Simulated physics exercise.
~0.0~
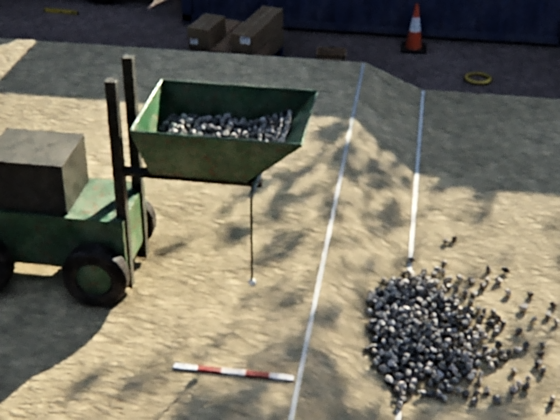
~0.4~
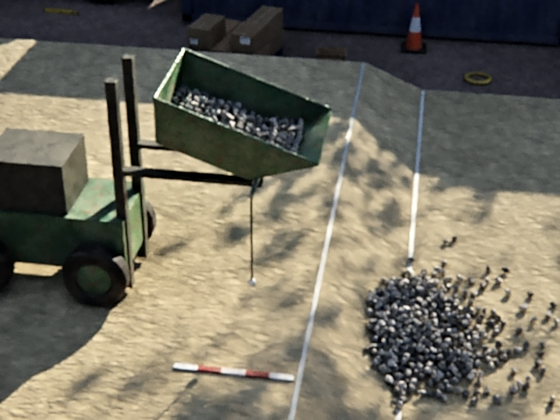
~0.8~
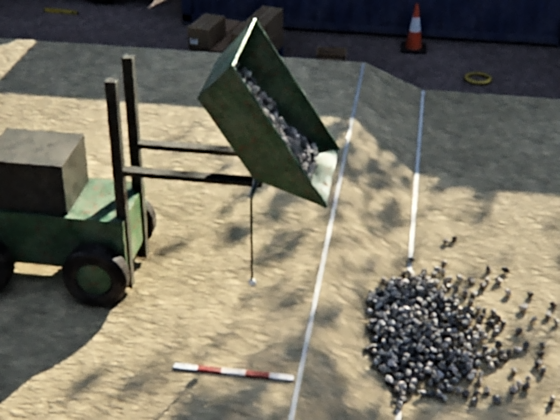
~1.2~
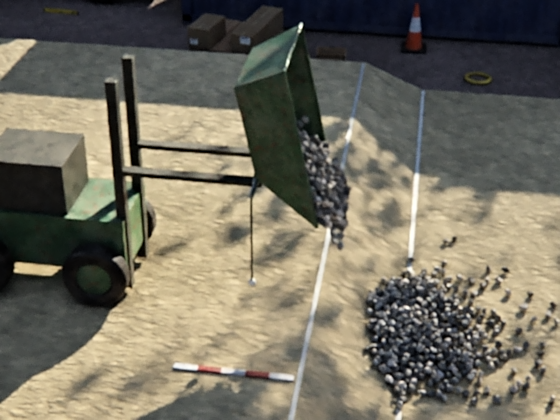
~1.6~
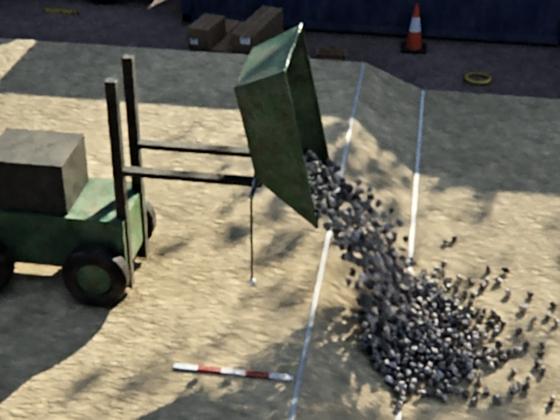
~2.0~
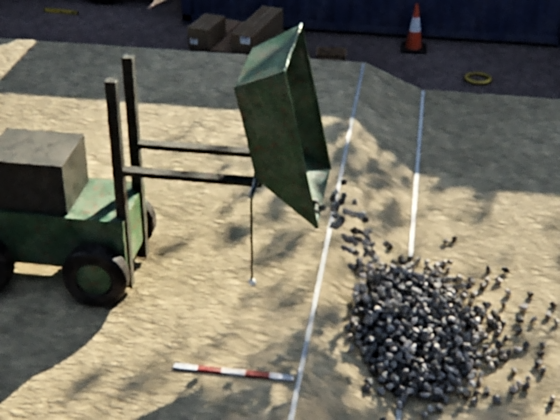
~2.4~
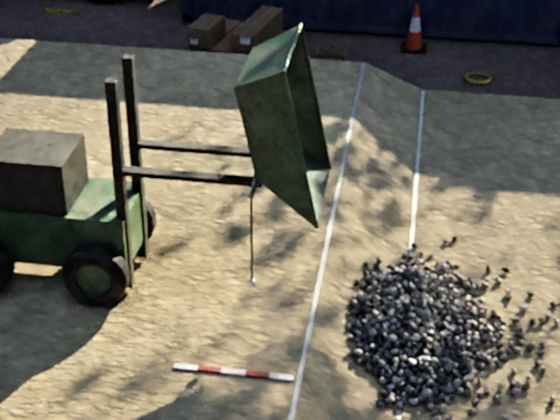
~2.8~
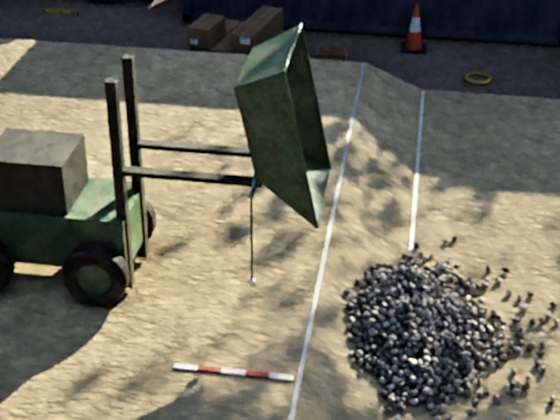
A green skip full of grey stones rides on the forks of a green forklift at the left of a sunlit sandy yard, seen from above. White lines mark a bank to its right, where an earlier heap of stones lies, with a red and white rod on the ground and an orange cone behind. The skip tips steeply to the right, the stones holding at first, then sliding over its lower lip. They pour down onto the bank and run into the heap. The last few tumble out, leaving the skip empty and still tilted above a larger, wider pile.
